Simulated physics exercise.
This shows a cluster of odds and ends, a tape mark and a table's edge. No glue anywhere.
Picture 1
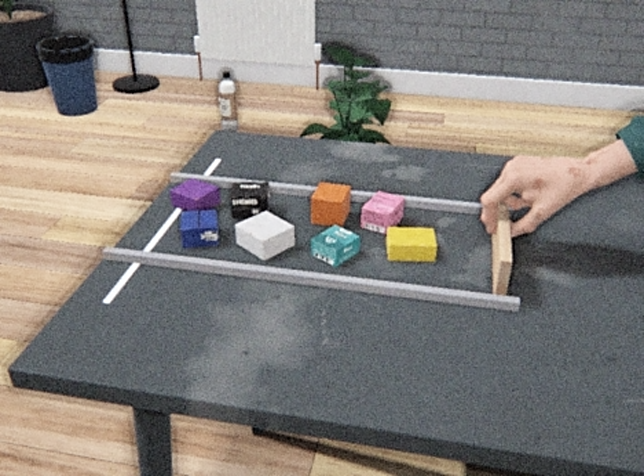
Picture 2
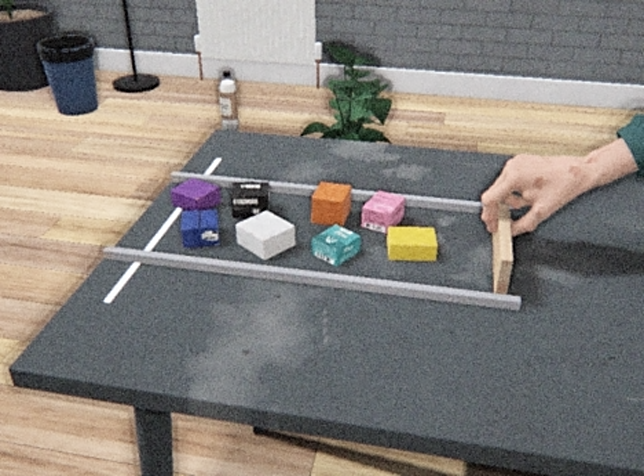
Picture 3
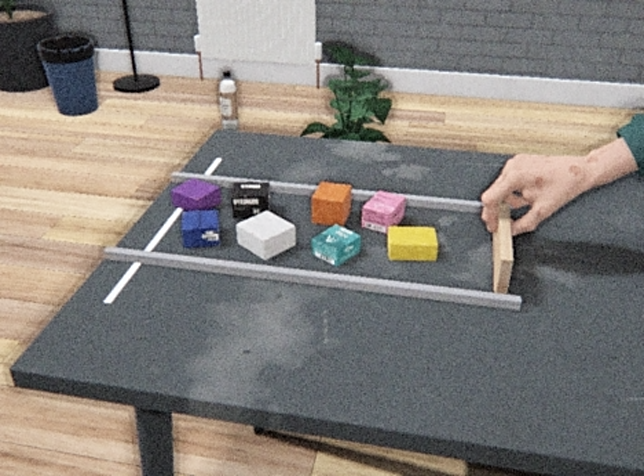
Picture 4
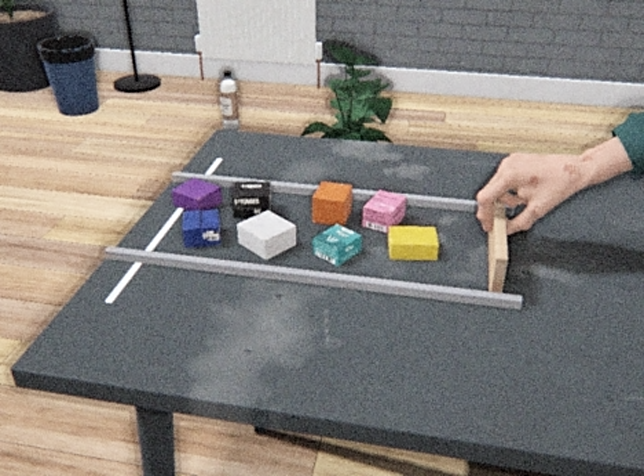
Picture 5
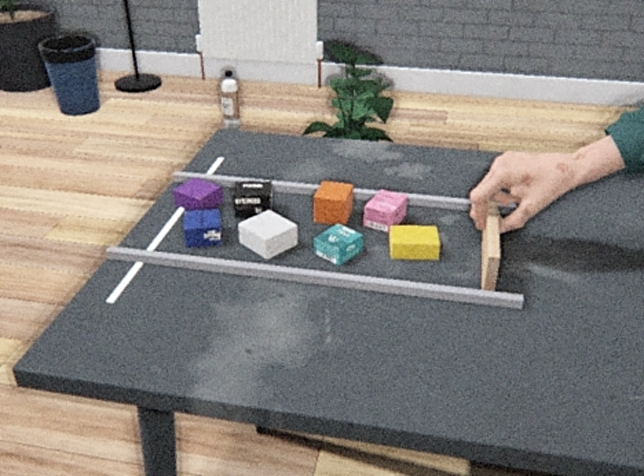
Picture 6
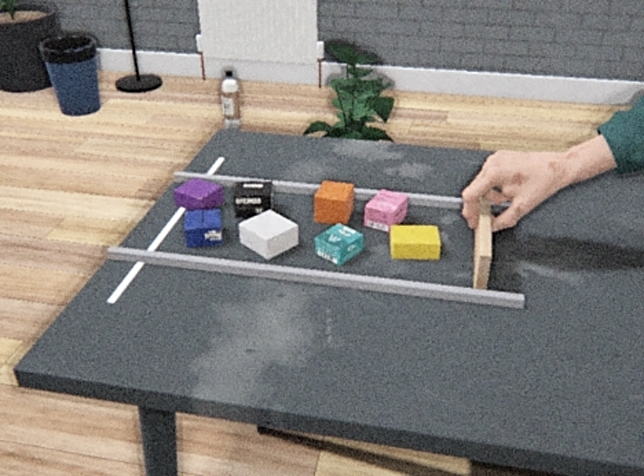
To begin with, a hand holds a small wooden board upright at the right end of two pale rails on a dark table, with eight colourful blocks between them and a white tape line at the left. The hand then slides the board slightly left, while the blocks stay put.
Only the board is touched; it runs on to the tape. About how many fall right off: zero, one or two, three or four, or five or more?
As it turns out, the number that fall off is five or more.
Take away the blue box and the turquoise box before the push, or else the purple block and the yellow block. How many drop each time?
Fallen: 3, and 4 in the other try.
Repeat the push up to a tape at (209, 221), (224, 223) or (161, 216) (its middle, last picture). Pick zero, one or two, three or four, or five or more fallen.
The falls would be 3 or 4; either three or four; 5 or more.
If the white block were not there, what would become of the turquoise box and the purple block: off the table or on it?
The turquoise box survives; the purple block tumbles off.
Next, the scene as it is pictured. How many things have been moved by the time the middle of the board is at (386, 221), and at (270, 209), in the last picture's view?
First 3, then 8.
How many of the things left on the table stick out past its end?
That would be 1.
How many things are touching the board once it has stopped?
It touches 2.
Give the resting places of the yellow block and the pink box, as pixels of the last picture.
The yellow block at (153, 212), the pink box at (178, 187).
Early on, none off yet; purple block at rest near (199, 196); blue box at rest near (204, 228); black box at rest near (254, 199).
A while later, none off yet; purple block moving near (191, 196); blue box travelled about its own width near (157, 227); black box travelled about its own width near (230, 196).
Further along, two off so far; purple block leaning a little near (79, 235); blue box in the air near (108, 440); black box leaning well over near (126, 201).
Finally, the number that fall off is five or more; lost, turquoise box, orange block, white block, black box, blue box and purple block.
